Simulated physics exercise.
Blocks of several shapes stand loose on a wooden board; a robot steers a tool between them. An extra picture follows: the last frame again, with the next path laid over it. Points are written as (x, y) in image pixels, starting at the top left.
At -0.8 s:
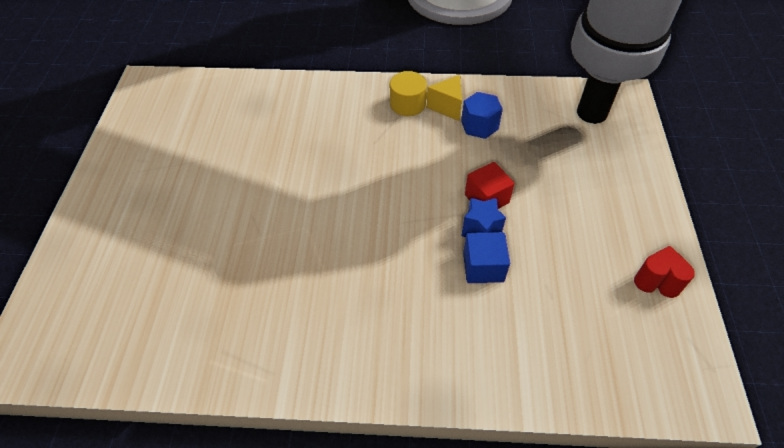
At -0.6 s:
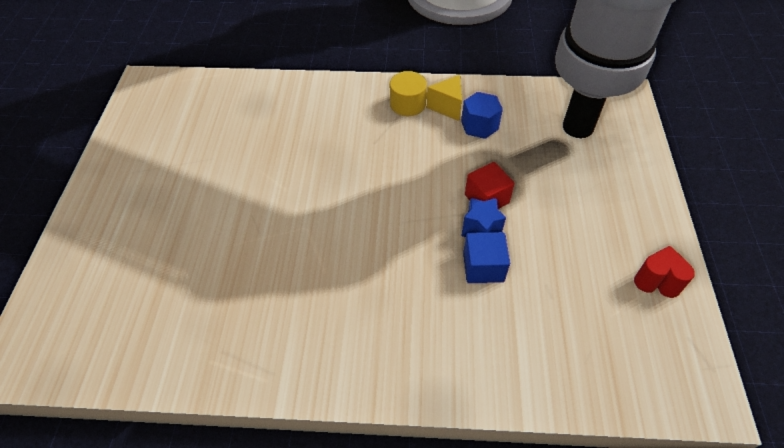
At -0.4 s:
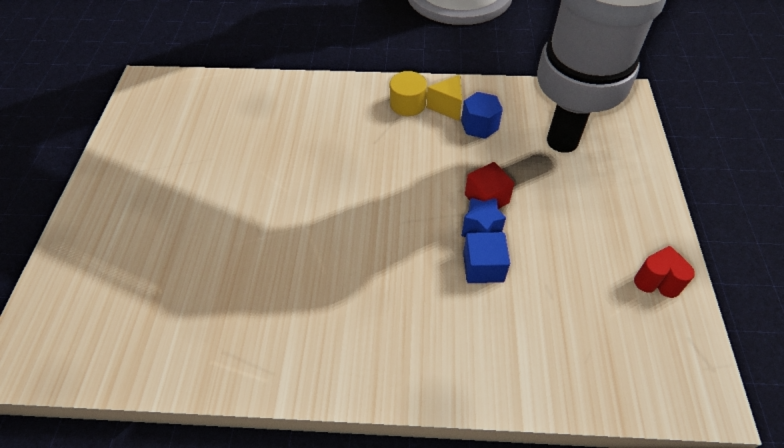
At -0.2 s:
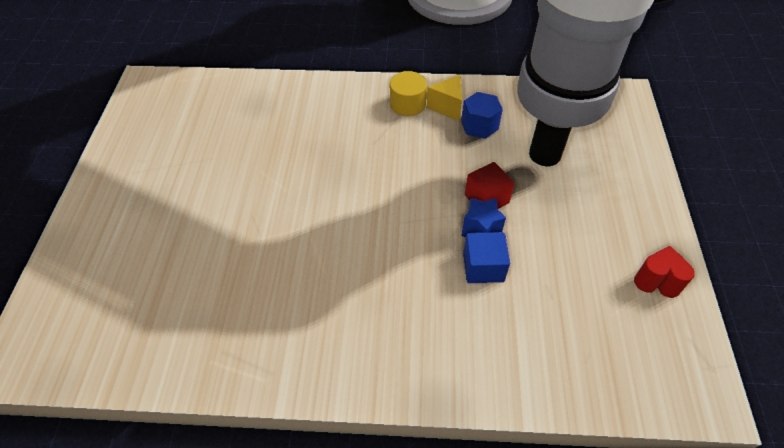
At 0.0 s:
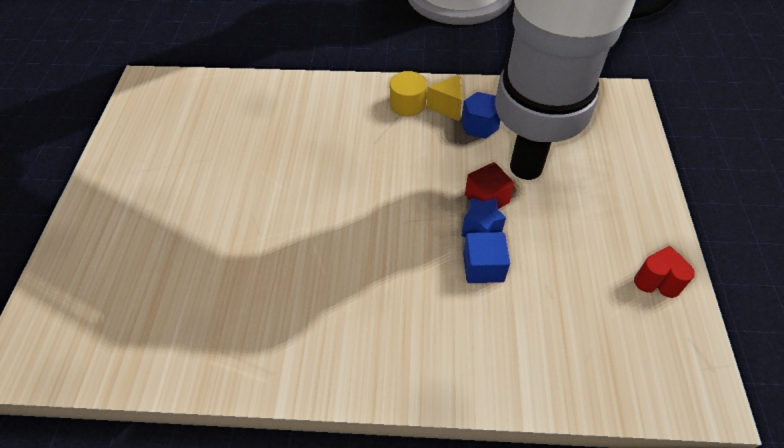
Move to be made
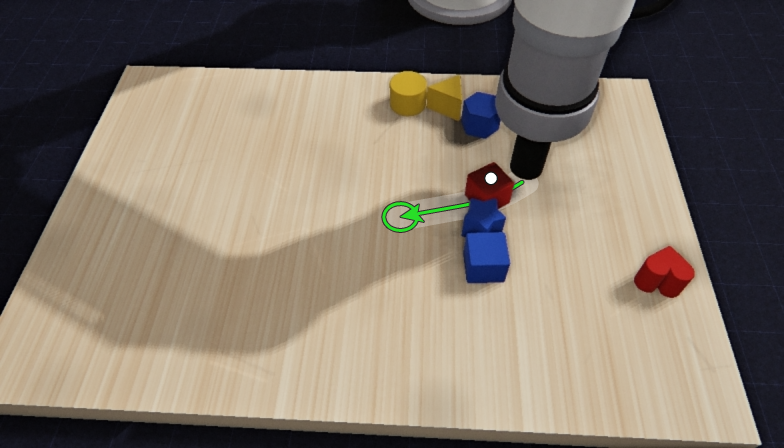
The clip opens with a robot arm holding a dark-tipped tool near the upper right of a wooden board scattered with yellow, blue and red blocks. The arm glides steadily down and to the left, bringing the tip close beside the red block above the blue star, while every block stays still.
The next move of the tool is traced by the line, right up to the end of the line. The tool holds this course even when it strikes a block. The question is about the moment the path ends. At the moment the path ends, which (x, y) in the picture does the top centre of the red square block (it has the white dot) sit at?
Just about (370, 214).
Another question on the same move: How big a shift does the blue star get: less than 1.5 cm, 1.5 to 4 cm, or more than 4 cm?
That block covers short of 1.5 cm.
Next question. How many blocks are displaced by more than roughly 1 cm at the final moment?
When the path ends, I think you'll find one block out of place by more than 1 cm.
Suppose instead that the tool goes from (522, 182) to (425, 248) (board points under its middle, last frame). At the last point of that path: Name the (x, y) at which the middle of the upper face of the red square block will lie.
In the picture, that point is around (412, 200).
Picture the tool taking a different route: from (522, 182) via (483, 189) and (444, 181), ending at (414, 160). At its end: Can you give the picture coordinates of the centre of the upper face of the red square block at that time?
Top centre: (451, 191).
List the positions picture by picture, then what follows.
In the first frame, lower end of the tool at (592, 114), tops of blocks, blue star at (485, 212), blue square block at (488, 248), red square block at (491, 178).
In the second frame, tool at (578, 128), blocks as before.
In the third frame, tool at (562, 142), blocks as before.
In the fourth frame, tool at (545, 155), blocks as before.
In the fifth frame, tool at (526, 168), blue star at (485, 212), blue square block at (488, 248), red square block at (491, 178).
The drawn path runs from (522, 182) over (487, 200) and (444, 209) to (400, 217); the dot is on the red square block.
What follows on the original path. One third of the way, tool at (489, 186); blue star at (481, 214), turned 25° anticlockwise; red square block at (458, 190).
Two thirds of the way, tool at (445, 195); blue star at (481, 214), turned 25° anticlockwise; red square block at (415, 202).
At the end, tool at (400, 203); blue star at (481, 214), turned 25° anticlockwise; blue square block not moved; red square block at (370, 214), turned 15° anticlockwise.
